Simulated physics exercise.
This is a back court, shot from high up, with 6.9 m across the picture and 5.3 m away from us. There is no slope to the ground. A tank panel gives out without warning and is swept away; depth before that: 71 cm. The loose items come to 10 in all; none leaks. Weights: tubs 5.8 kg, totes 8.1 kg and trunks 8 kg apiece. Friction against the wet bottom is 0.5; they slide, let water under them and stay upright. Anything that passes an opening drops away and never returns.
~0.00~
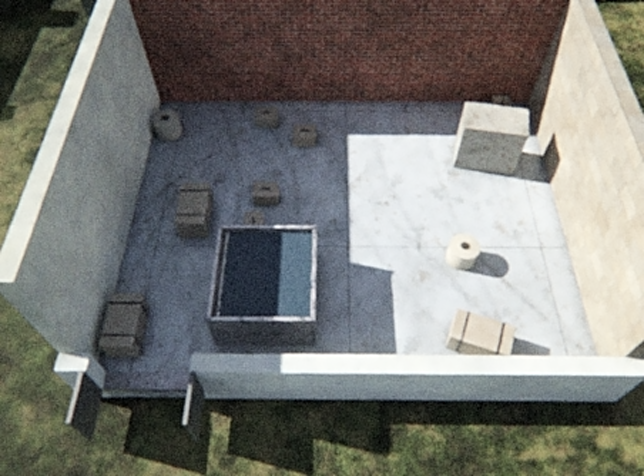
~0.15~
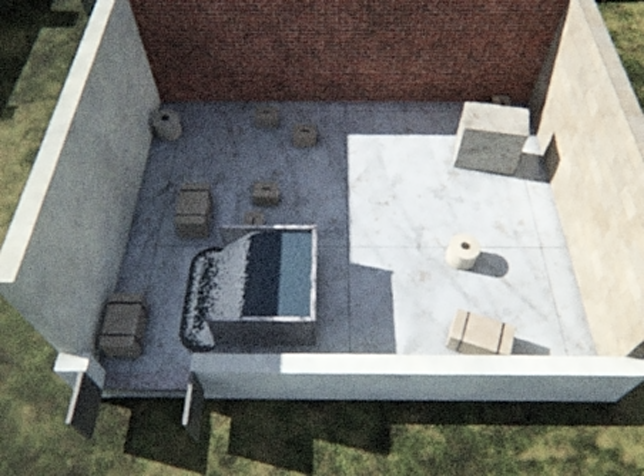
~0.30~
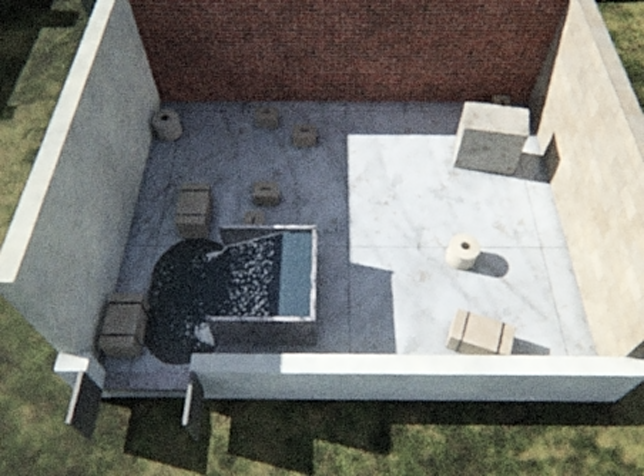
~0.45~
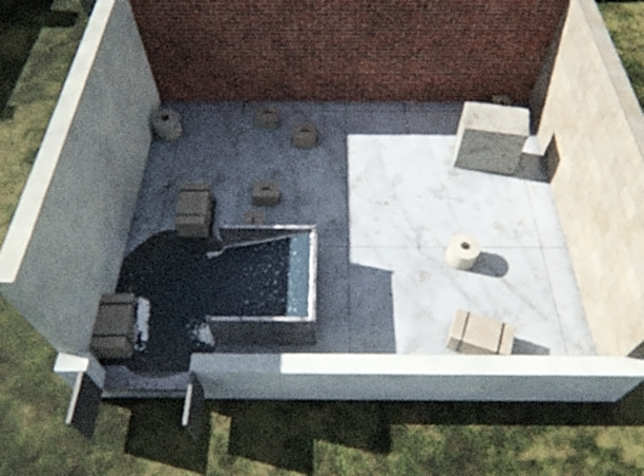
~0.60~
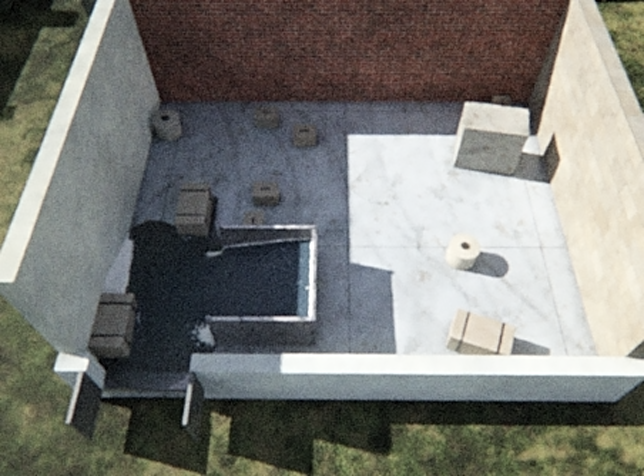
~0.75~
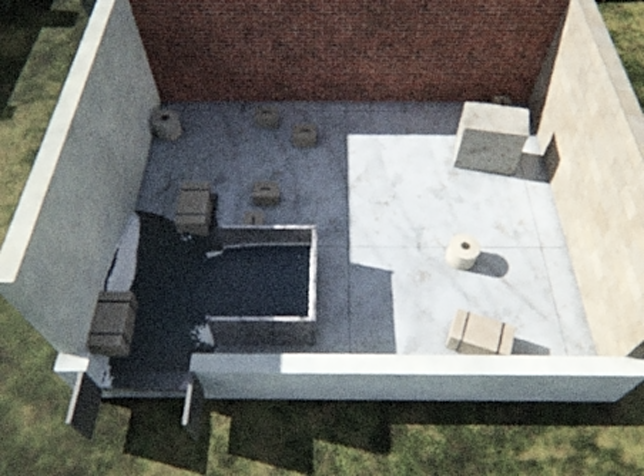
Dark water pouring from the left side of a rectangular tank, spreading across a walled courtyard floor around boxes near an opening.
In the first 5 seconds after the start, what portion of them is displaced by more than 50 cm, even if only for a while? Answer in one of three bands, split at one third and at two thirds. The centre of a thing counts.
One to two thirds.
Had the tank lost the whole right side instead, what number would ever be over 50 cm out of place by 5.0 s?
Count: 3.
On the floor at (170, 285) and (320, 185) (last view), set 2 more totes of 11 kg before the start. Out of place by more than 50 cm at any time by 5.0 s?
Respectively: Tops it; doesn't reach it.
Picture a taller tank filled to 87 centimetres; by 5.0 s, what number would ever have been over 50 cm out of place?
Then it comes to 5.
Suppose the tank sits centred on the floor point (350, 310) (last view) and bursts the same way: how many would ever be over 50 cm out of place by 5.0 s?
Result: 4 of them.
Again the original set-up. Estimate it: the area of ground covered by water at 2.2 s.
Close to 10.5 m2, I'd say.
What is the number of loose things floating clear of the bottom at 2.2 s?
At that time, 2.
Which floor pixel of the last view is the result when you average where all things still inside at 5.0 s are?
I'd say about (350, 183) in the last view.
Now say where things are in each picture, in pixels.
A trunk at (121, 319) rests on the ground; a trunk at (193, 203), on the bottom; 1.8 m2 under water; 0 of 10 have shifted, in the first frame.
A trunk at (121, 319), on the bottom; a trunk at (193, 203) rests on the ground; 2.6 m2 under water; 0 of 10 have shifted, in the second frame.
A trunk at (121, 319) rests on the ground; a trunk at (193, 203) rests on the ground; water covers 3.7 m2; 0 of 10 have shifted, in the third frame.
A trunk at (112, 320), on the bottom, 12 cm from its start; a trunk at (193, 203) rests on the ground; water covers 4.8 m2; 1 of 10 have shifted, in the fourth frame.
A trunk at (111, 319) rests on the ground, 13 cm from its start; a trunk at (193, 203) rests on the ground; 5.7 m2 under water; 1 of 10 have shifted, in the fifth frame.
A trunk at (109, 317) floats, 13 cm from its start; a trunk at (193, 202), on the bottom; 5.9 m2 under water; 1 of 10 have shifted, in the sixth frame.
After 1.1 s 0 of 10 are over 50 cm from their spots; 1 afloat.
After 2.2 s 3 of 10 are over 50 cm from their spots; 2 afloat.
After 3.5 s 3 of 10 are over 50 cm from their spots; 2 afloat.
After 5.0 s 4 of 10 are over 50 cm from their spots, and 4 have been at some point; 2 afloat.
